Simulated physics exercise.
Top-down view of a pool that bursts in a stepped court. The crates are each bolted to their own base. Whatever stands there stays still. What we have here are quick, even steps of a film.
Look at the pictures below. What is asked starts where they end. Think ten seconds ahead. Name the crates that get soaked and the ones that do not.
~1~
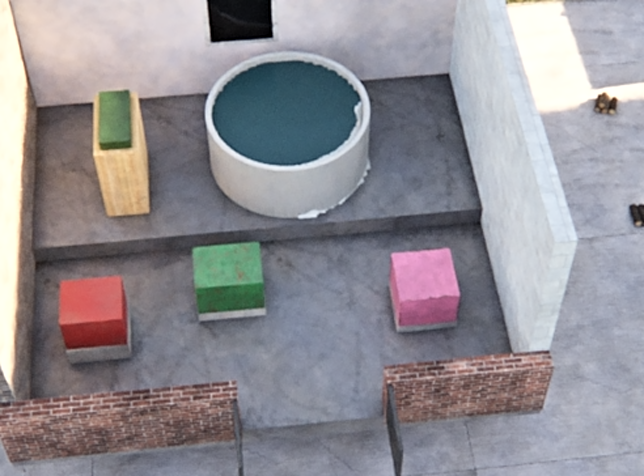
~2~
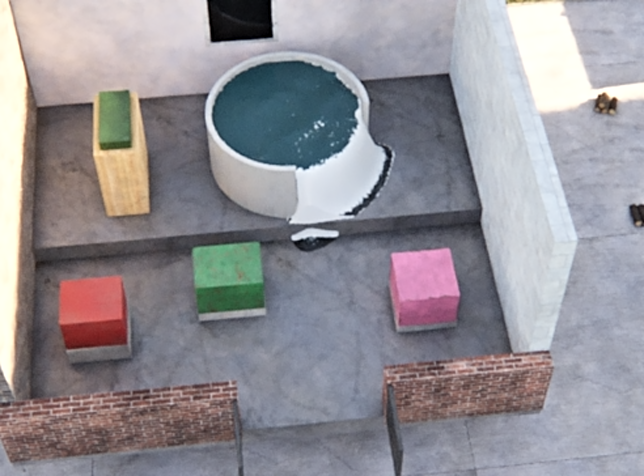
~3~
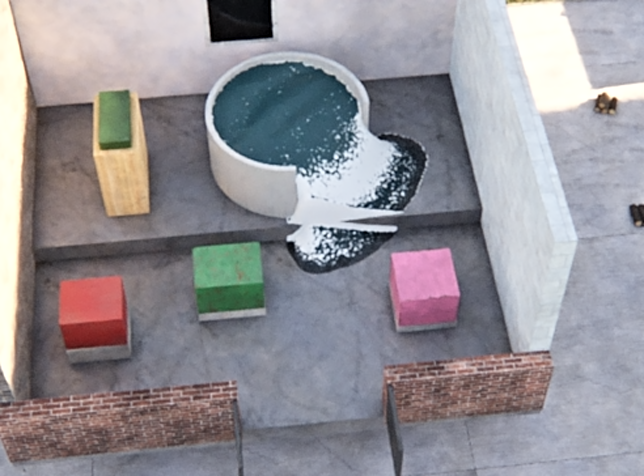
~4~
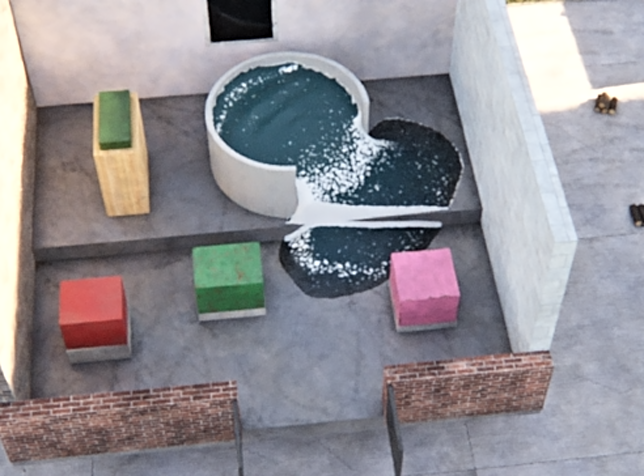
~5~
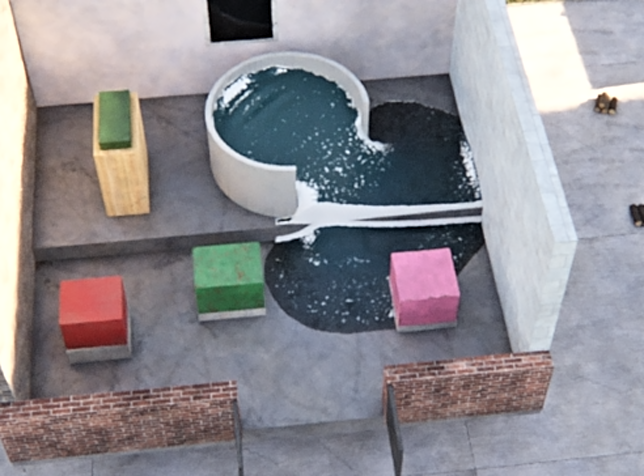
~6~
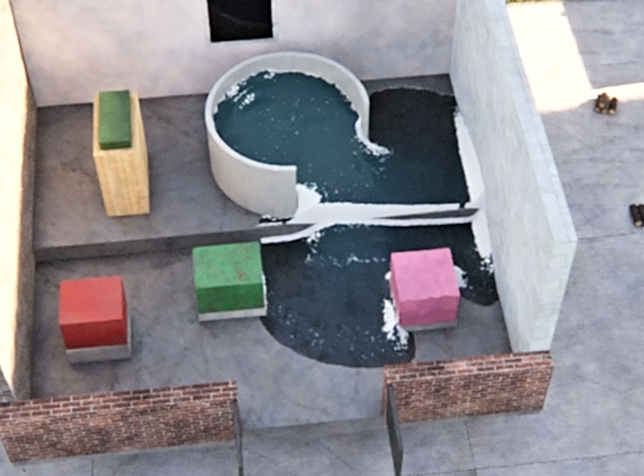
The green crate gets soaked; the red crate does not get soaked; the pink crate gets soaked.
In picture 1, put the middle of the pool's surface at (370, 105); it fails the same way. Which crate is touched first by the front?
Answer: The pink-painted one.
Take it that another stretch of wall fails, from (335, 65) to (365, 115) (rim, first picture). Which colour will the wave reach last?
The red one.
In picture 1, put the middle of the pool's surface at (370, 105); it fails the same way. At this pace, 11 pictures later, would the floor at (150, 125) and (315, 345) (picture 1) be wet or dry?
The first is not reached, and then the second is wetted.
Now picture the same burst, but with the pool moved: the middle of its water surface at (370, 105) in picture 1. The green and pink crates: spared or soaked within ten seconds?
The green crate is flooded and the pink crate is flooded.
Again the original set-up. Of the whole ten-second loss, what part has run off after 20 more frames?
Estimate: Some 50 %.
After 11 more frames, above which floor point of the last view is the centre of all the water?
Near (375, 237).
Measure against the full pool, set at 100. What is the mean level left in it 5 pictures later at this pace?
Roughly 48 %.
A moment on, water covers 35 % of the floor; the green crate water round its plinth, the red crate not reached, the pink crate water round its plinth.
Next, water covers 40 % of the floor; the green crate water round its plinth, the red crate not reached, the pink crate water round its plinth.
Then, water covers 60 % of the floor; the green crate water round its plinth, the red crate not reached, the pink crate water round its plinth.
Later, water covers 85 % of the floor; the green crate water round its plinth, the red crate water round its plinth, the pink crate water round its plinth.
In the end, water covers 90 % of the floor; the green crate was topped, the red crate stayed above the water, the pink crate was topped.
